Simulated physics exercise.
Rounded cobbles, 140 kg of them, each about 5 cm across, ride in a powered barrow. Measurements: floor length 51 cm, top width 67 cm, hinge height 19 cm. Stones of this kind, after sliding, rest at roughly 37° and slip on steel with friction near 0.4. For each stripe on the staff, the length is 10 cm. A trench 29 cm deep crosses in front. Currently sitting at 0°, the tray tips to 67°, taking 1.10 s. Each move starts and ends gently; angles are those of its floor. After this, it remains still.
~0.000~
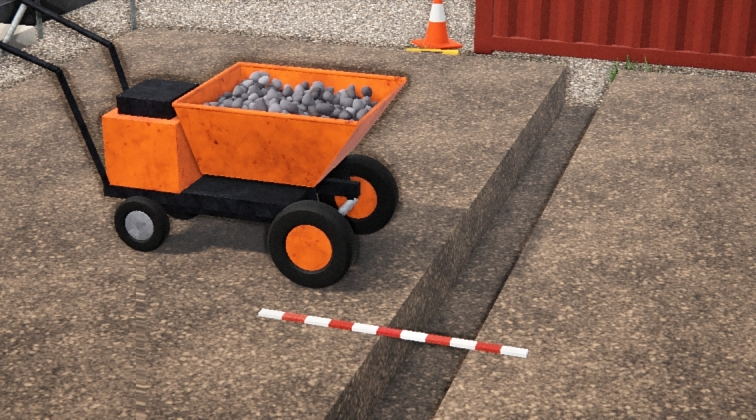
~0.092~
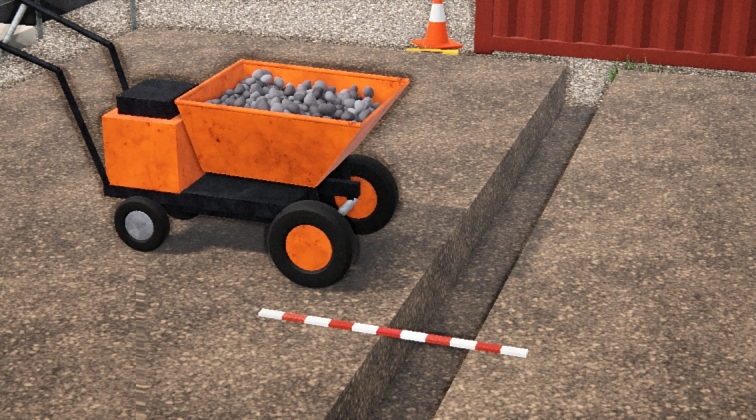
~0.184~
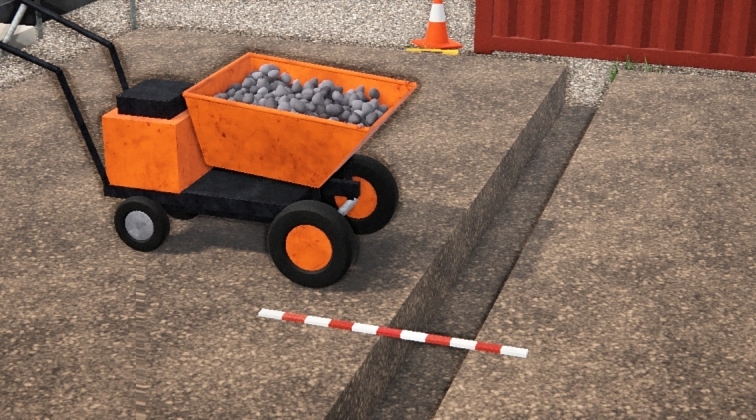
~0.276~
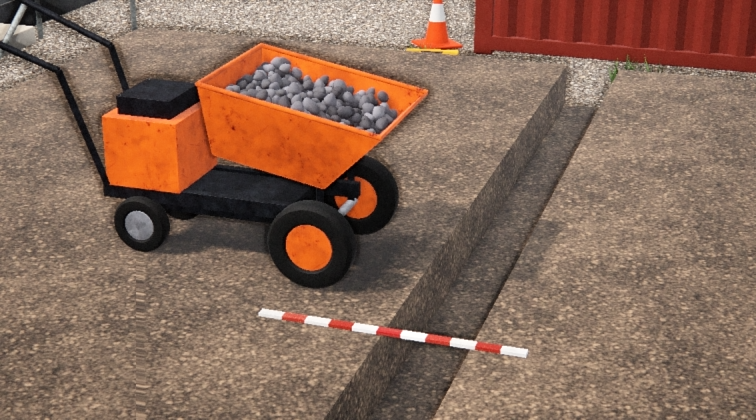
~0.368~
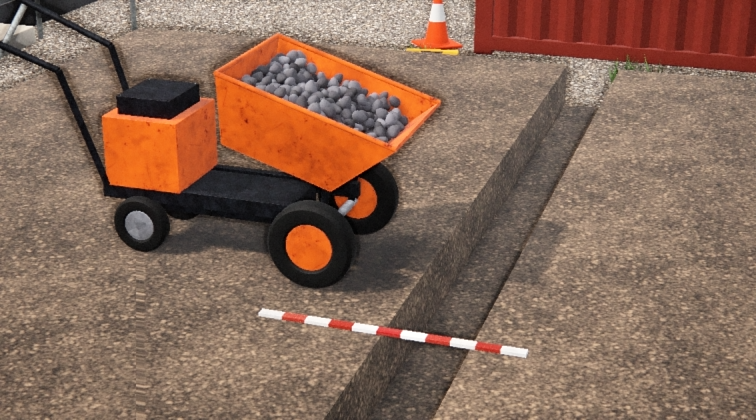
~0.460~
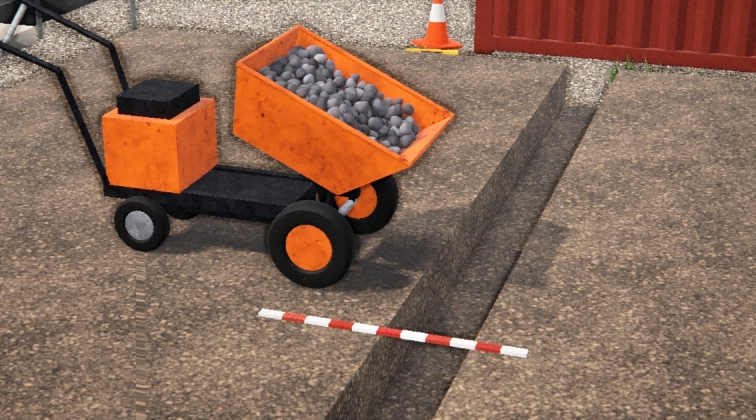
The clip shows an orange powered barrow loaded with rounded grey cobbles beside a narrow trench, a red-and-white staff lying across it. The tray tilts gradually forward to the right, its rear rising while the wheels stay still.
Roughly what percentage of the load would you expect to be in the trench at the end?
I'd expect around 58 per cent.
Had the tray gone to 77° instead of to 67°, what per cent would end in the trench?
Roughly 60 per cent would end in the trench.
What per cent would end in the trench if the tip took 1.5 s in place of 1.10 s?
65 per cent.
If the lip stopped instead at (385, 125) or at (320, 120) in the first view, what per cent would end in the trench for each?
The first start gives about 40 per cent, the second about 85.
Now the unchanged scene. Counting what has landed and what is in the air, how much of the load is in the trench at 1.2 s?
Roughly 10 percent of the load.
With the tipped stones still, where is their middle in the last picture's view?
Somewhere around (493, 310) in the last picture.
After 0.8 s the floor is at 56°; 100 % in the tray; the foremost stones are at (450, 198).
After 1.2 s the floor is at 67°; 73 % in the tray, 12 % in the trench, 15 % past the trench; the foremost stones are at (559, 286).
After 1.5 s the floor is at 67°; 43 % in the tray, 23 % in the trench, 34 % past the trench; the foremost stones are at (676, 296).
After 3.5 s the floor is at 67°; 6 % in the tray, 58 % in the trench, 35 % past the trench; the foremost stones are past the picture's edge.
